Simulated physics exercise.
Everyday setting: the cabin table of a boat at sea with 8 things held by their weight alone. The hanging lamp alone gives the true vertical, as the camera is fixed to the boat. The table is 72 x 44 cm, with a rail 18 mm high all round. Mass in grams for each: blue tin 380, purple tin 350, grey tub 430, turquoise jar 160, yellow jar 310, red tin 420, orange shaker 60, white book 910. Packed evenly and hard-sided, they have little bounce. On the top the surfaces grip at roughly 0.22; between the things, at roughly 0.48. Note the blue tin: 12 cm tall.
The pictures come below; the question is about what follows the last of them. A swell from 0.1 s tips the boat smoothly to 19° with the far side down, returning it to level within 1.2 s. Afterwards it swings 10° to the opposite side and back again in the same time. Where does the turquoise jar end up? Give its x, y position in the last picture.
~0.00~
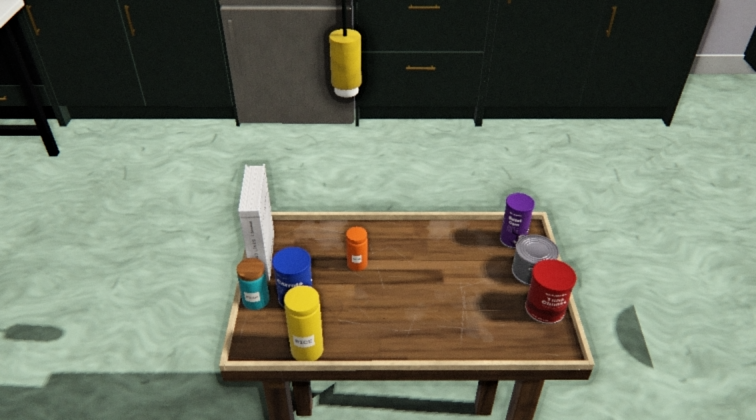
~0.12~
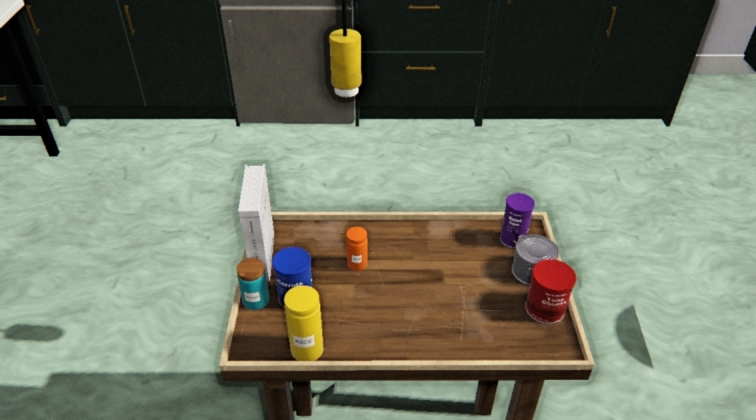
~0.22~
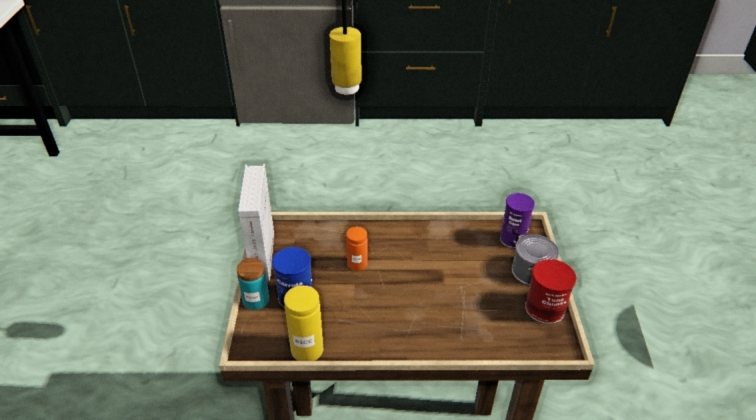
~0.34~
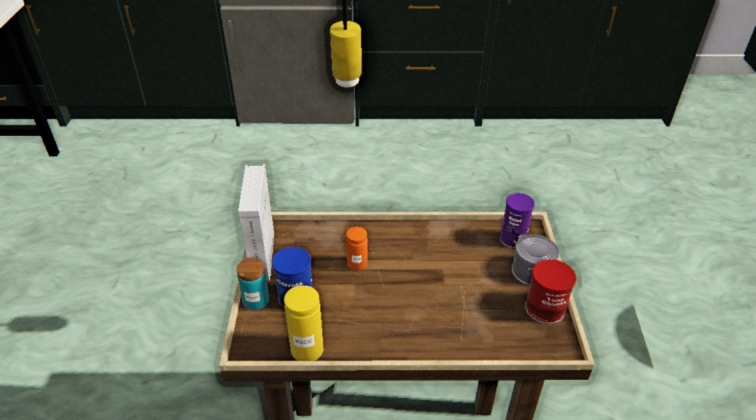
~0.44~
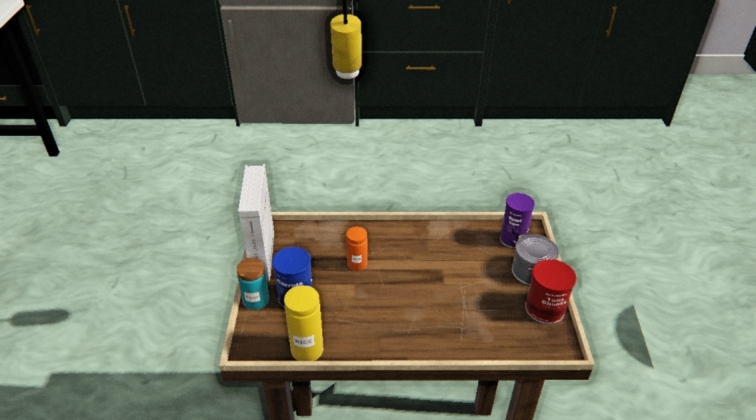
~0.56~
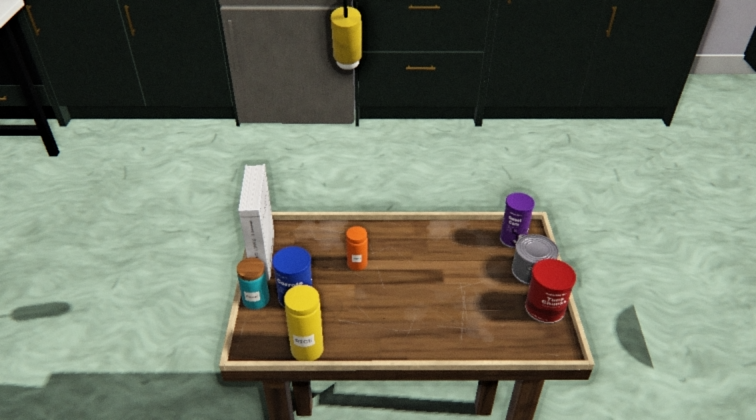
The turquoise jar ends up at about (258, 260).
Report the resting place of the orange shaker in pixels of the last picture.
About (358, 212).
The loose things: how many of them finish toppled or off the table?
0.
Around 0.86 s, heel 16°, far side down; turquoise jar shifted 6 cm near (257, 264); purple tin tipped 4° against what carries it; white book shifted 5 cm.
Around 0.96 s, heel 11°, far side down; turquoise jar shifted 7 cm near (258, 260); yellow jar shifted 9 cm; orange shaker shifted 9 cm.
Finally (3.0 s), not toppled but over 5 cm from the start, blue tin, grey tub, turquoise jar, yellow jar, red tin and orange shaker; the other 2 still in place (within 5 cm). In the last view, turquoise jar near (258, 260).
